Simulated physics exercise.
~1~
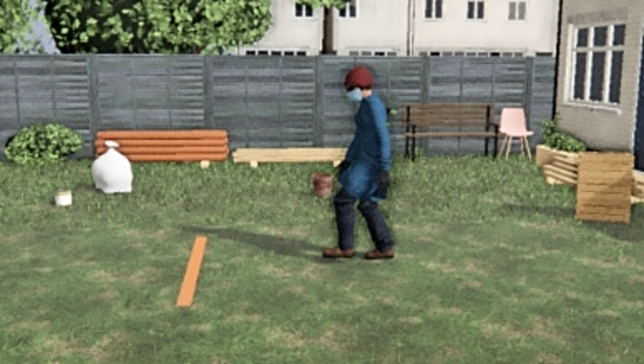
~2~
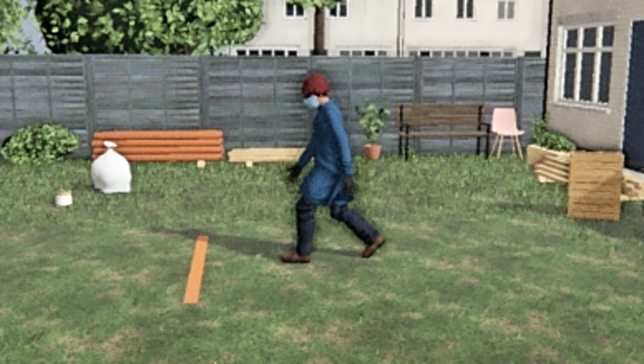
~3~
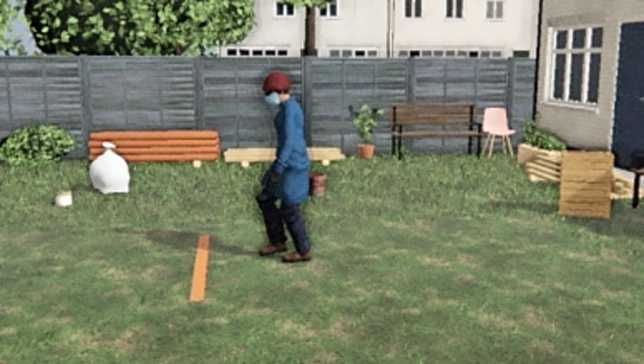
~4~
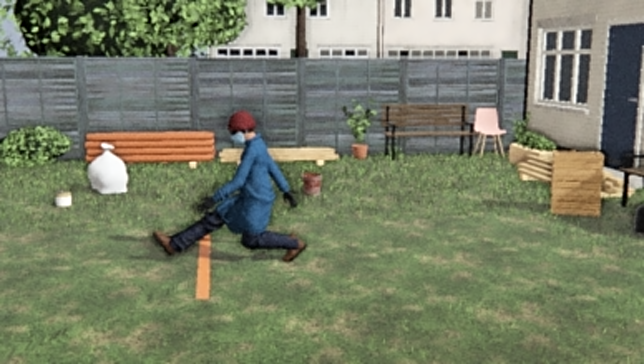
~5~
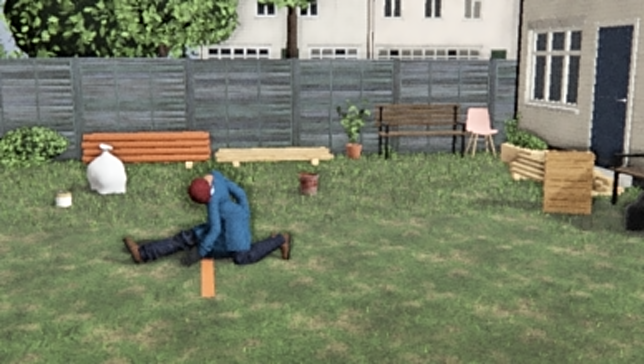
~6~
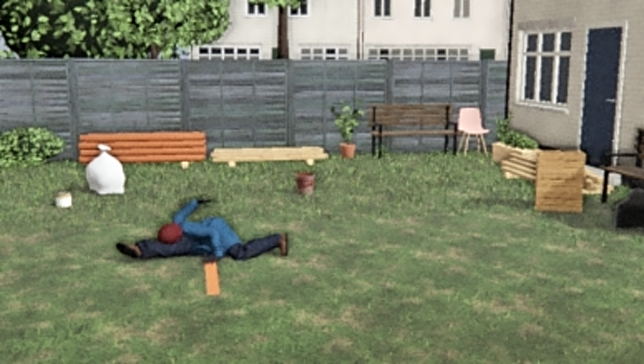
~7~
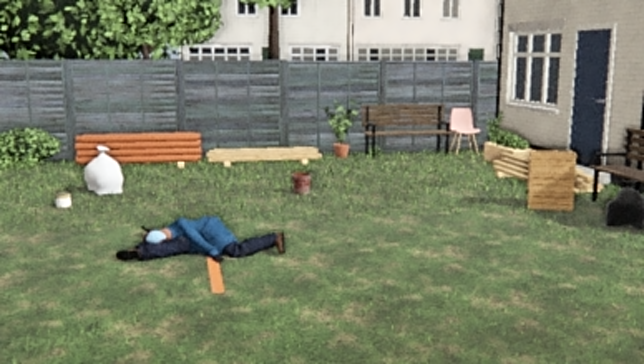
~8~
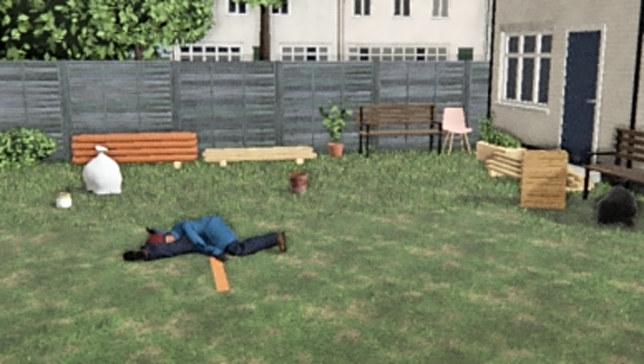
A person in a red hat, face mask and blue coat walked left across a grassy garden towards a strip of orange tape, dropped with legs spread wide, slumped forward over it, and ended lying still with head and chest across the tape.
